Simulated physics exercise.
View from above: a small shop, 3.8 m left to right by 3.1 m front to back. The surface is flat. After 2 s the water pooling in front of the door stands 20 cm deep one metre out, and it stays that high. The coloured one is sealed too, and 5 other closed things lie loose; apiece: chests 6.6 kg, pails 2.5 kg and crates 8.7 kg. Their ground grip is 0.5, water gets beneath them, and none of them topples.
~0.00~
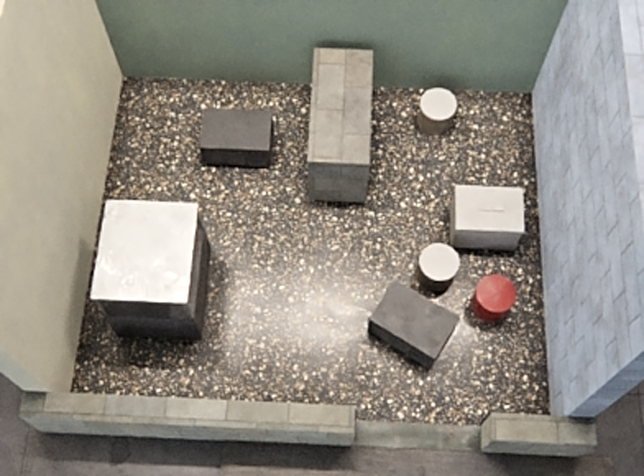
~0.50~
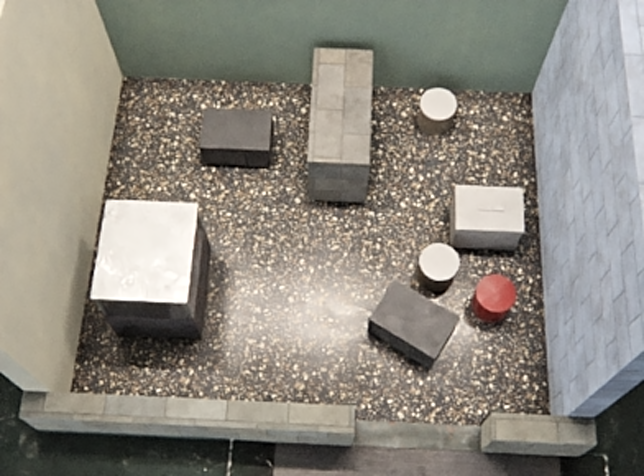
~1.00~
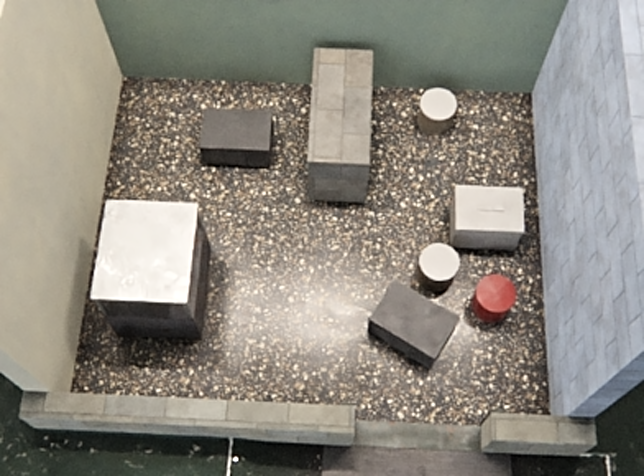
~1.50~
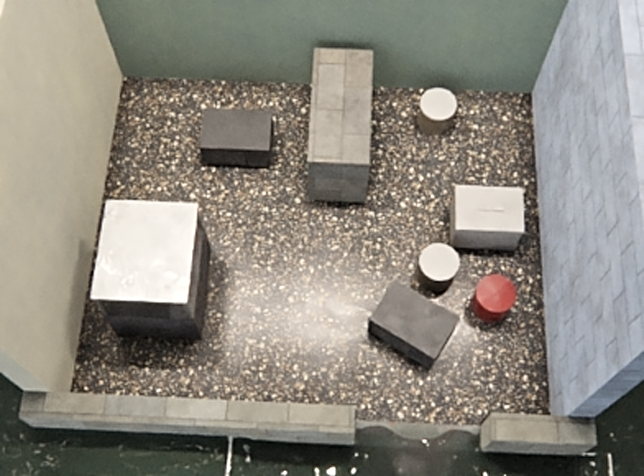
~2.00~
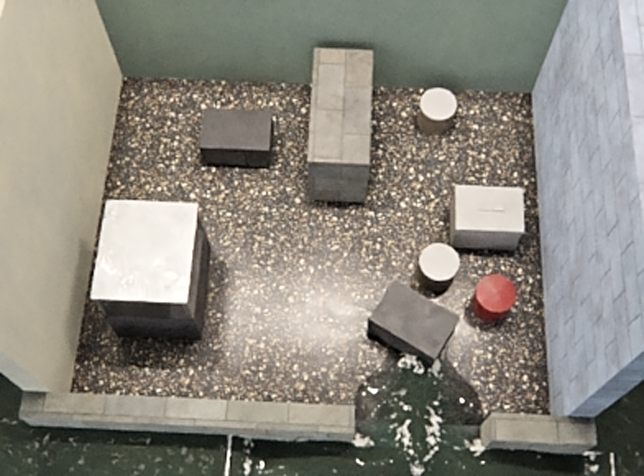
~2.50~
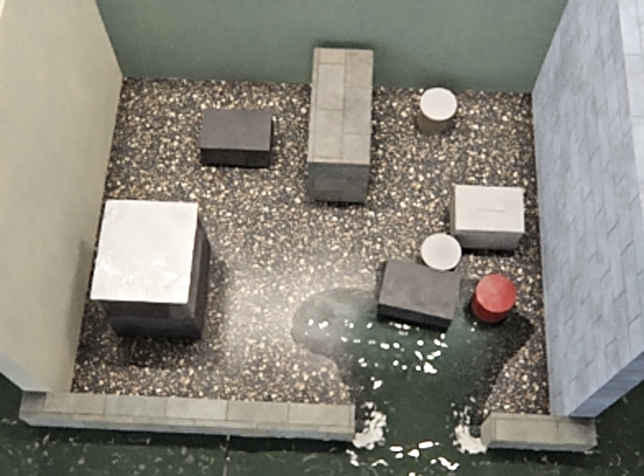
In a small shop, water enters through the doorway and shifts a dark crate and pale pail.
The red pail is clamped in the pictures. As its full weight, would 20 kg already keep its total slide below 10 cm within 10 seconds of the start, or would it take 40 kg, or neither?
I'd say the half-size load is fine.
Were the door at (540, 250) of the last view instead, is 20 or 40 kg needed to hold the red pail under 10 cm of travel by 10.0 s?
With that change, the lighter one suffices.
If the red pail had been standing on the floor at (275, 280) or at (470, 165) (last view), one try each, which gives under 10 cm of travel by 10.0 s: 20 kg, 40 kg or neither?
In that order: The smaller is enough; the smaller is enough.
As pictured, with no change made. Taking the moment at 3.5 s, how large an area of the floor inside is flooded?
Roughly 5.5 m2.
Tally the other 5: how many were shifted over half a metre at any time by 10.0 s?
4.
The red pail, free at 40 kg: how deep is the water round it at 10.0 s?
About 12 cm.
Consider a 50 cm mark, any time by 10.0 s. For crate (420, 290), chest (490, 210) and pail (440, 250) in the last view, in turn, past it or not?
First above the mark, second above the mark, third above the mark.
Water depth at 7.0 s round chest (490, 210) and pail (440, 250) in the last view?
Some 10 cm at the first, some 13 cm at the second.
After 3.5 s the red pail would be 0 cm from its start with 20 kg and 0 cm from its start with 40 kg; 7 cm of water round it then.
After 4.5 s the red pail would be 0 cm from its start with 20 kg and 0 cm from its start with 40 kg; 6 cm of water round it then.
After 7.0 s the red pail would be 0 cm from its start with 20 kg and 0 cm from its start with 40 kg; 7 cm of water round it then.
After 10.0 s the red pail would be 0 cm from its start with 20 kg and 0 cm from its start with 40 kg; 12 cm of water round it then.
